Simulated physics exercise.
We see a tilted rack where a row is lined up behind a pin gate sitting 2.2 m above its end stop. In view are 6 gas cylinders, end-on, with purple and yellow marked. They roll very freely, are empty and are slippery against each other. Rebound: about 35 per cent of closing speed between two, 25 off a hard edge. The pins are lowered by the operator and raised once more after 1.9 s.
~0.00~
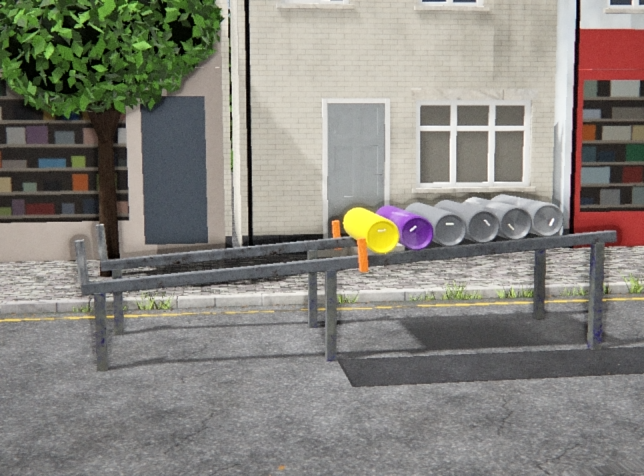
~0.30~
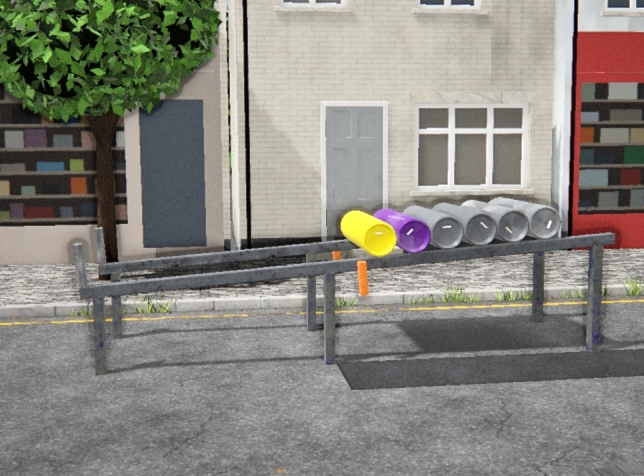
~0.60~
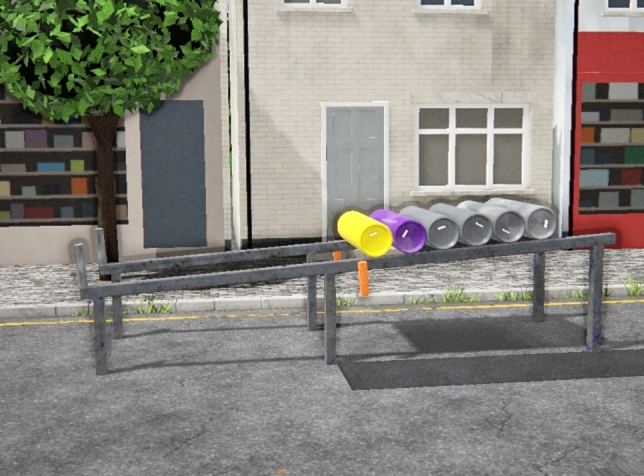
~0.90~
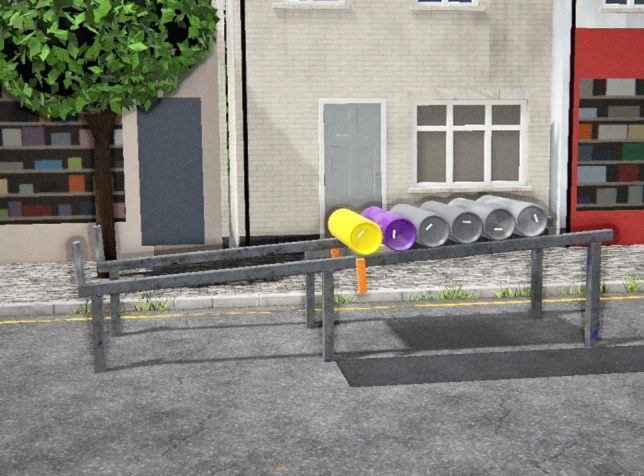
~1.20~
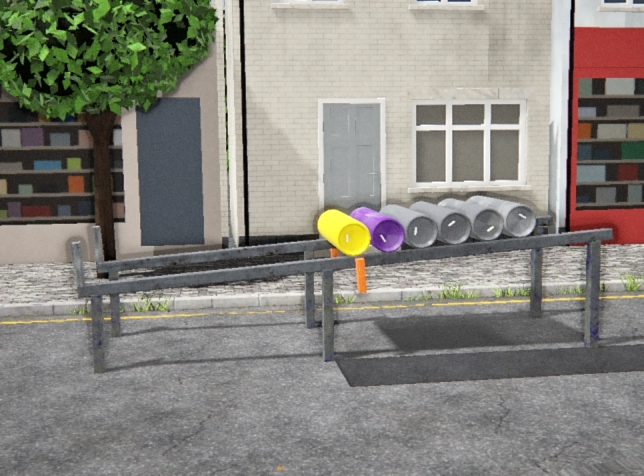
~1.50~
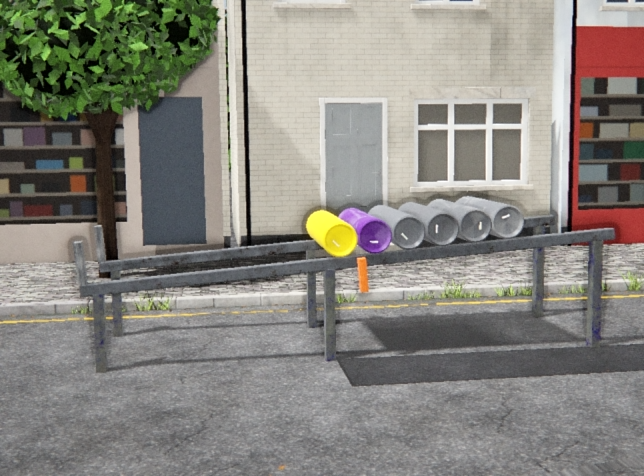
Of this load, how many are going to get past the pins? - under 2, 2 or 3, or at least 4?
I would say 2 or 3.
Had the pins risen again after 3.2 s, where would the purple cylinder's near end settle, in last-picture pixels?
I'd put it somewhere near (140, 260).
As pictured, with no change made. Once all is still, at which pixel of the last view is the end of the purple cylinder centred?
Roughly (139, 261).
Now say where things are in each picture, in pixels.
In the first frame, purple (417, 233), yellow (383, 237); pins up; the rack falls 4°.
In the second frame, purple (414, 236), yellow (380, 239); pins down.
In the third frame, purple (410, 237), yellow (376, 240); pins down; the first has rolled 5 cm.
In the fourth frame, purple (400, 234), yellow (366, 238); pins down; the first has rolled 10 cm.
In the fifth frame, purple (388, 235), yellow (354, 239); pins down; the first has rolled 20 cm.
In the sixth frame, purple (375, 236), yellow (341, 240); pins down; the first has rolled 35 cm.
By 1.7 s, purple is on the rails, 5 cm above the pins, rolling left; yellow is on the rails, 25 cm below the pins, rolling left; 1 below the pins.
By 1.8 s, purple is on the rails, 5 cm below the pins, rolling left; yellow is on the rails, 30 cm below the pins, rolling left; 2 below the pins.
By 1.9 s, purple is on the rails, 10 cm below the pins, rolling left; yellow is on the rails, 35 cm below the pins, rolling left; 2 below the pins.
By 2.0 s, purple is on the rails, 15 cm below the pins, rolling left; yellow is on the rails, 40 cm below the pins, rolling left; 2 below the pins.
Finally (3.8 s), purple is on the rails, 175 cm below the pins; yellow is on the rails, 200 cm below the pins; 2 below the pins.
